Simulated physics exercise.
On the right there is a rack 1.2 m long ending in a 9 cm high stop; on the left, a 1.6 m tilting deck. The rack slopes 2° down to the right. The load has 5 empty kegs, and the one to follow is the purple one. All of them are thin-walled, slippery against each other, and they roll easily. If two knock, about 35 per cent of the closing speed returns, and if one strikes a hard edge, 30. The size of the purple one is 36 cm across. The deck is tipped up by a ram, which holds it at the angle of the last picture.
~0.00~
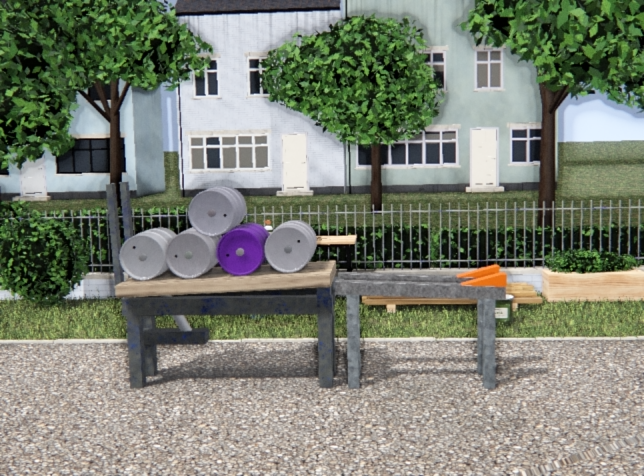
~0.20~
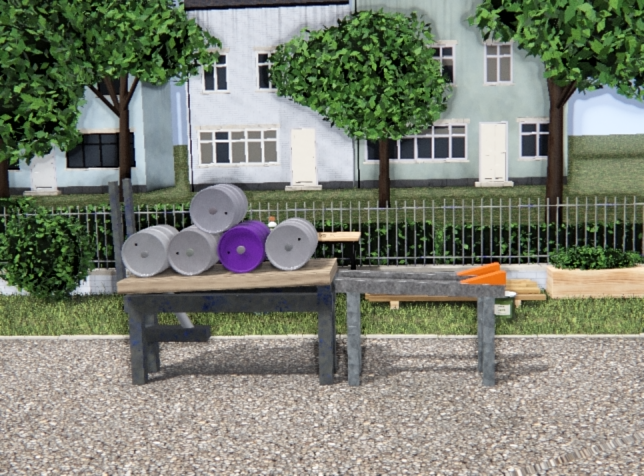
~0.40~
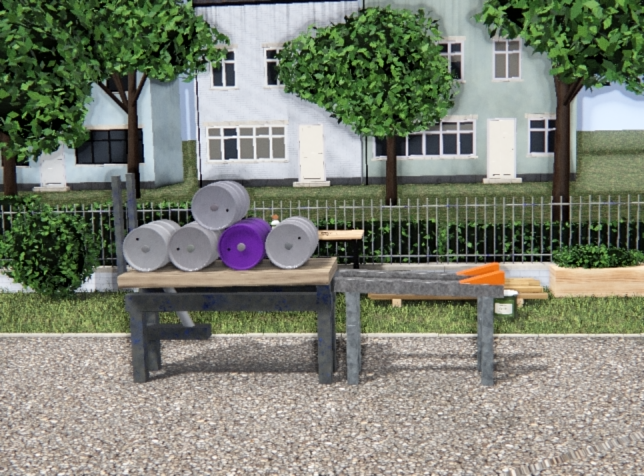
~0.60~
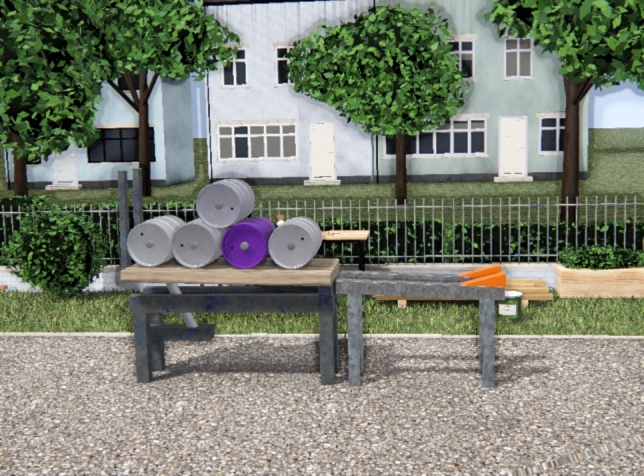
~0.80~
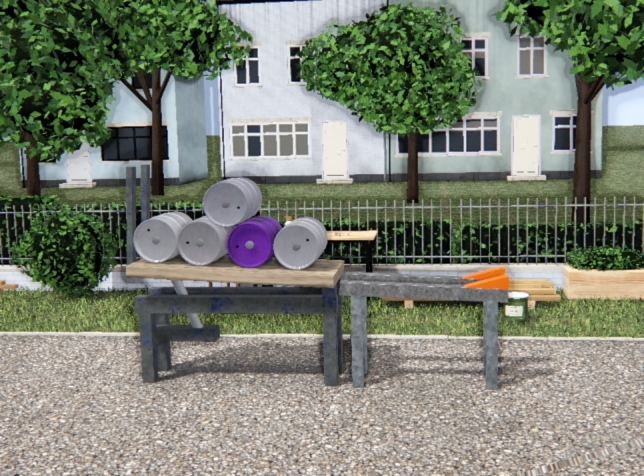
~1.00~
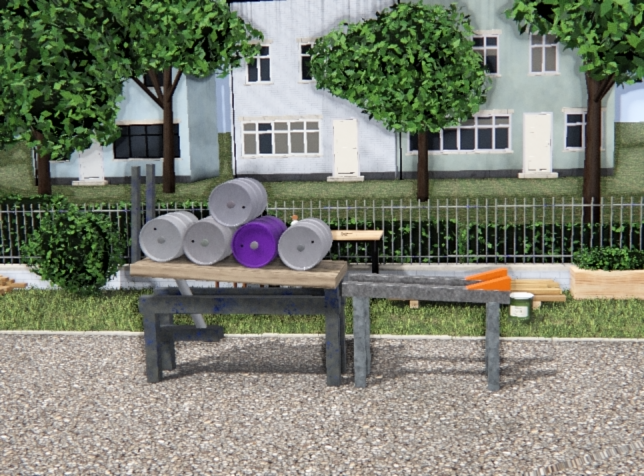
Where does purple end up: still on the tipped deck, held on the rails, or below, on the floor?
It ends up held on the rails.
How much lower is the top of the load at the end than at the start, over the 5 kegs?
The top drops by around 10 cm.
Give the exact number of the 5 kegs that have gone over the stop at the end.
I count 1 altogether.
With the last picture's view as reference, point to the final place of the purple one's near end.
It comes to rest around (470, 263).
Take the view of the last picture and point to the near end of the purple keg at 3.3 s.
Around pixel (352, 256).
Then, 2.0 s in, purple is on the deck, 45 cm from the hinge, rolling right; 0 past the stop so far.
Then, 3.3 s in, purple is on the rack, 120 cm from the rack's far end, rolling right; 0 past the stop so far.
In the end (7.0 s), purple is on the rack, 30 cm from the rack's far end; 1 past the stop so far.
